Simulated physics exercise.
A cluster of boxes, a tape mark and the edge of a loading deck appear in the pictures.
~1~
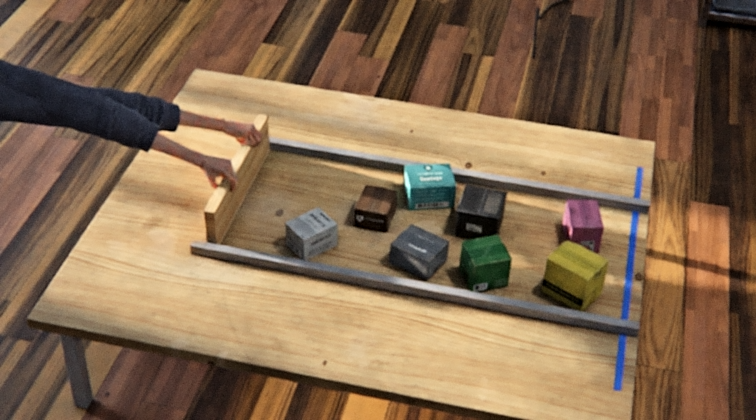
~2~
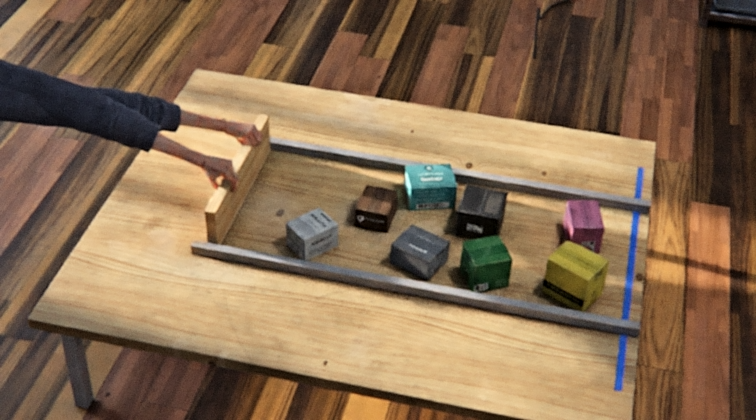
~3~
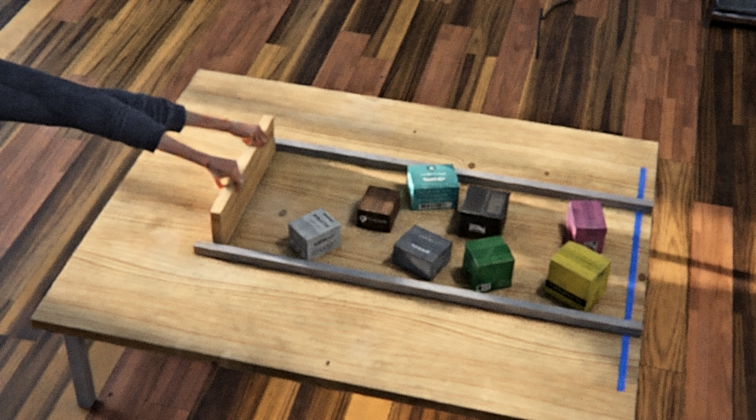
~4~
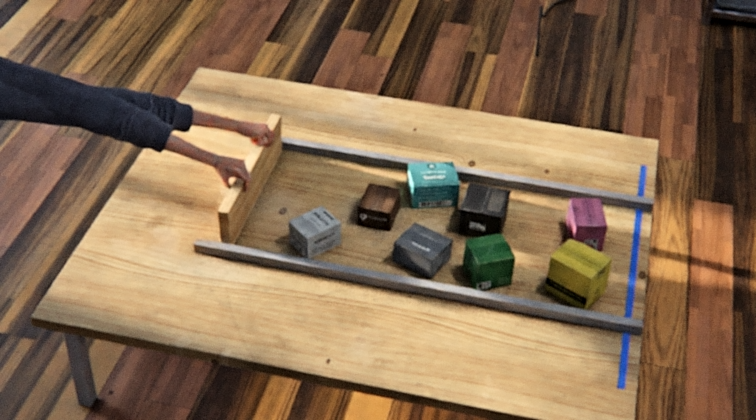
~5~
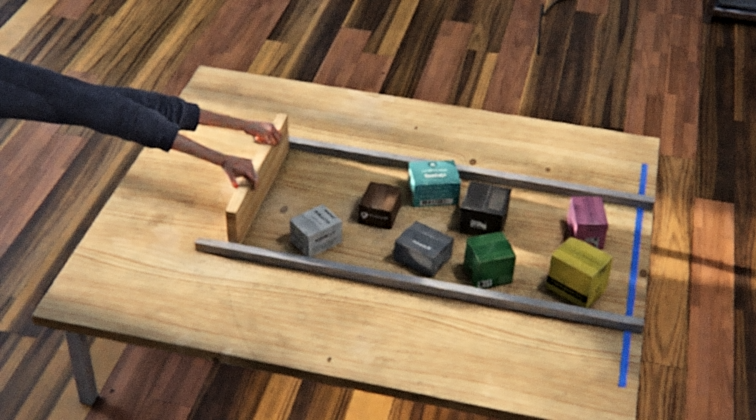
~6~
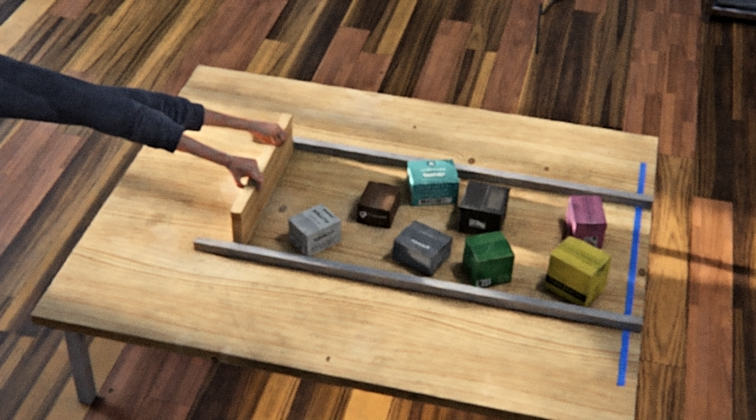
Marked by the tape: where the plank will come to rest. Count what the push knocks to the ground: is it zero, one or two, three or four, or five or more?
Five or more.
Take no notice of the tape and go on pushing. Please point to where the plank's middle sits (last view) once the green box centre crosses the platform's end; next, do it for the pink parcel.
When the green box crosses, the middle is near (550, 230); when the pink parcel crosses, near (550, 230).
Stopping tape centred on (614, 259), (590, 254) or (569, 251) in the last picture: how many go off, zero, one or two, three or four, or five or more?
Taking the places in the order asked: Five or more, then three to four, then three to four.
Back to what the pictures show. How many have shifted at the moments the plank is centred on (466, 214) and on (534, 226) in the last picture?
That makes 7 at the first spot and 8 at the second.
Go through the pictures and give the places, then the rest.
Pink parcel (583, 226); yellow box (575, 276); green box (485, 264); plank (239, 179); tape (630, 266), in the first frame.
Yellow box (575, 276); black tote (481, 215), in the second frame.
Green box (488, 264); white box (315, 234), in the third frame.
Pink parcel (586, 225); brown box (379, 207), in the fourth frame.
Yellow box (579, 272); grey parcel (424, 249), in the fifth frame.
Pink parcel (586, 222); yellow box (578, 272); green box (488, 260); plank (264, 179); tape (633, 262), in the sixth frame.
Soon after, none off yet; pink parcel at rest near (586, 222); yellow box at rest near (578, 272); green box at rest near (488, 260).
After that, none off yet; pink parcel at rest near (586, 222); yellow box displaced a little near (605, 276); green box displaced well along near (555, 278).
And then, one off so far; pink parcel displaced well along near (660, 237); yellow box off the edge near (671, 338); green box tilting a little near (659, 296).
In the end, the number that fall off is five or more; gone, white box, brown box, turquoise box, grey parcel, black tote, green box, yellow box and pink parcel.
